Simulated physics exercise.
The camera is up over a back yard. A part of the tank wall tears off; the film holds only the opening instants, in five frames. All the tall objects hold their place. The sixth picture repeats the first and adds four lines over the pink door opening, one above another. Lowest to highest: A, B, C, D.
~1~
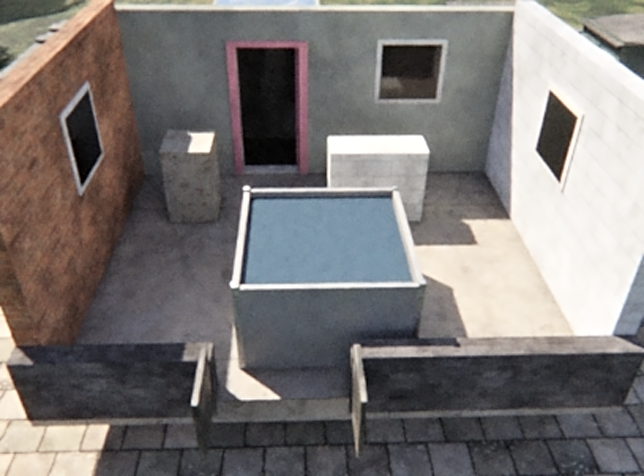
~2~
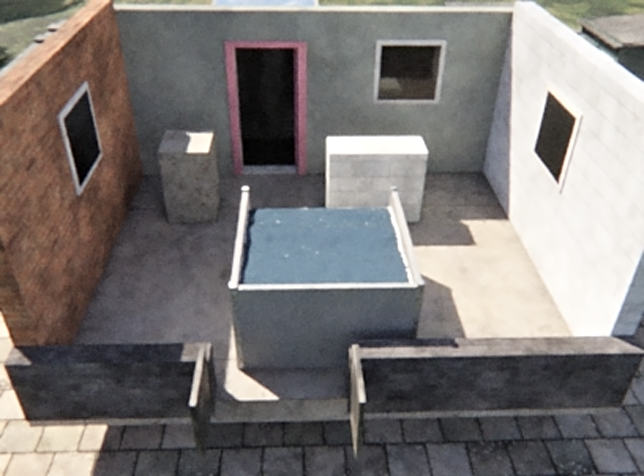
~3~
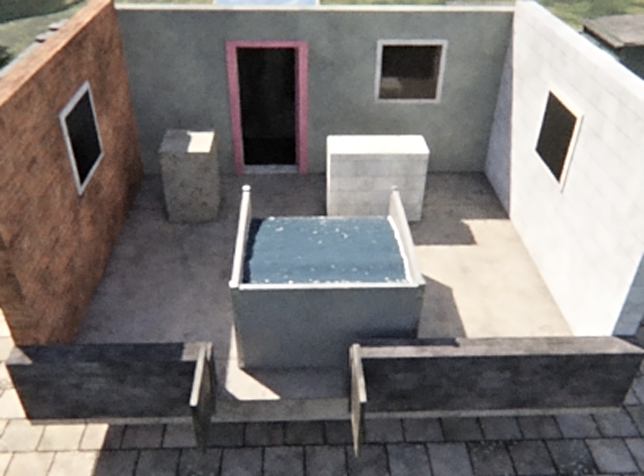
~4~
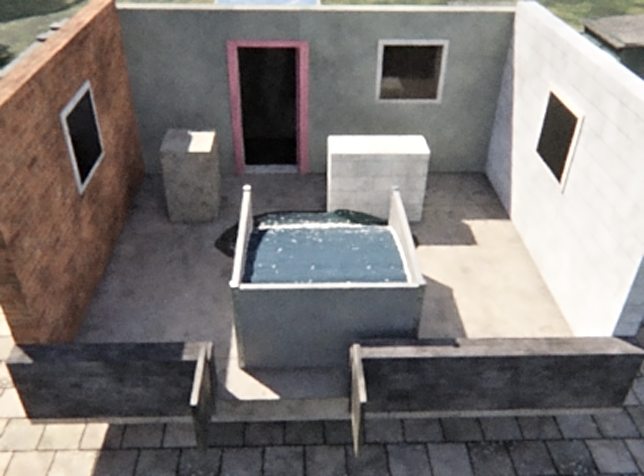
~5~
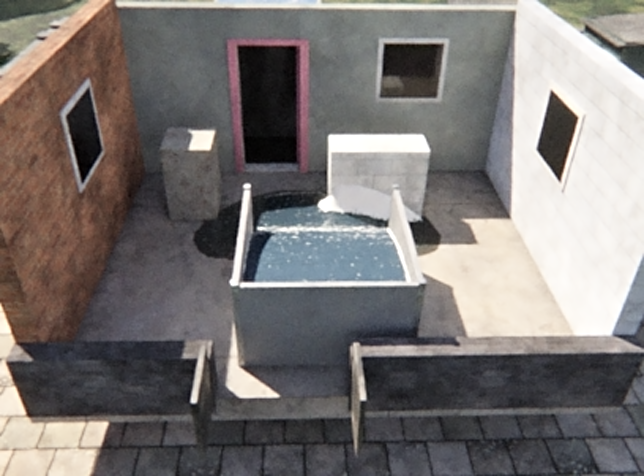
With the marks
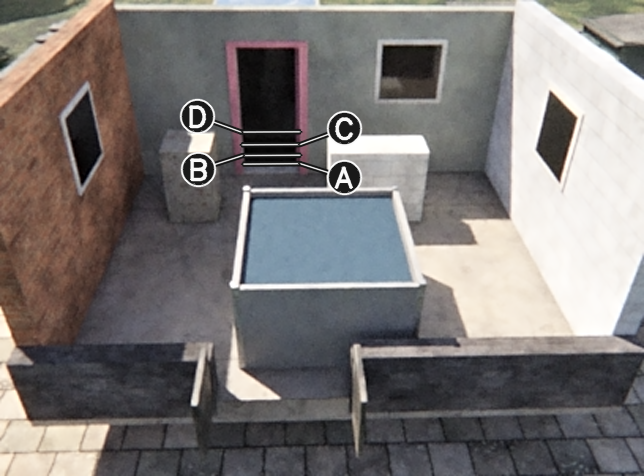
A walled back yard, brick on the left, grey at the back and white on the right, is seen from above by a still camera. A grey tank of blue water stands in the middle, before a pink-framed doorway, a grey block and a white block, with low dark walls in front. The tank's far side opens, and water pours out backward, spreading across the floor toward the blocks.
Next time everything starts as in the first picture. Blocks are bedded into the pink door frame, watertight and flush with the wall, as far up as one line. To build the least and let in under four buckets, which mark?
The answer is mark C.
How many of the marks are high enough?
Two of them.
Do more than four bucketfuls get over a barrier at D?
No.
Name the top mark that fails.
B it is.
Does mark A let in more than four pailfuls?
Yes, it does.
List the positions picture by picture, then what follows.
Water in the tank at rest, its middle at (325, 238); foot of the pink doorway at (272, 173); open gate at (282, 337), in the first frame.
Water covers 2 % of the ground, its front hidden from here, in the second frame.
Water covers 6 % of the ground, its front hidden from here, in the third frame.
Water covers 12 % of the ground, its front hidden from here, in the fourth frame.
Front seen at (306, 192), 18 % of the ground wet, in the fifth frame.
On the marked copy, A at (271, 163); B at (271, 155); C at (271, 144); D at (270, 131); from the bottom up A, B, C, D.
Choosing A, dozens of bucketfuls pour in.
Choosing B, about 15 bucketfuls get in.
Choosing C, a bucket or two gets in.
Choosing D, nothing gets over.
